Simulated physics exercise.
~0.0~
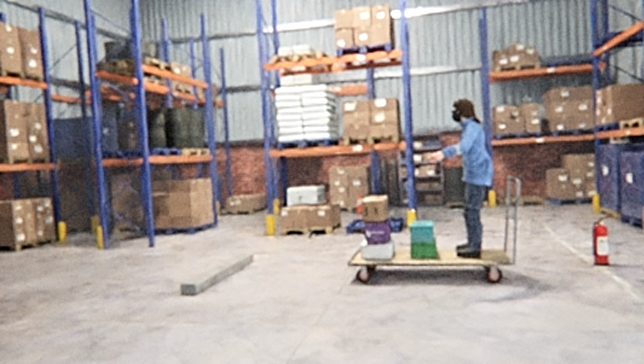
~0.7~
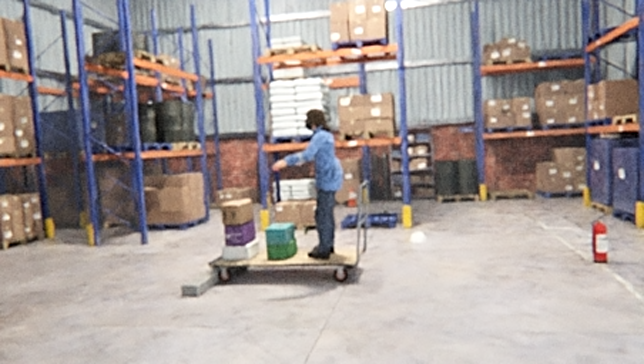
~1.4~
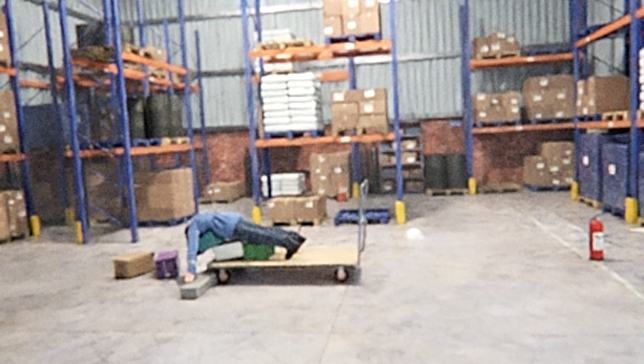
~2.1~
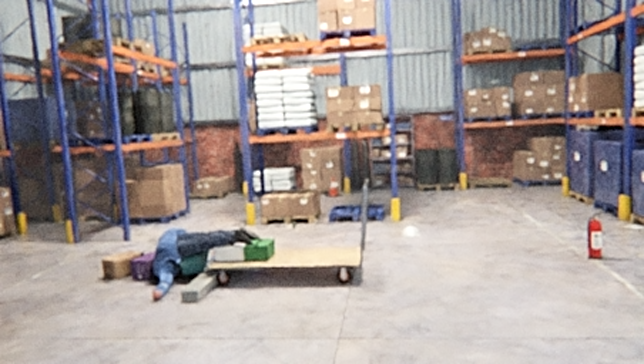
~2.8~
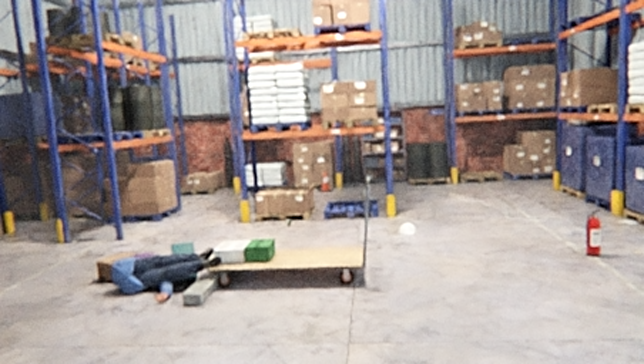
A loaded cart rolls left, stops against a beam, and its rider topples off with several boxes.
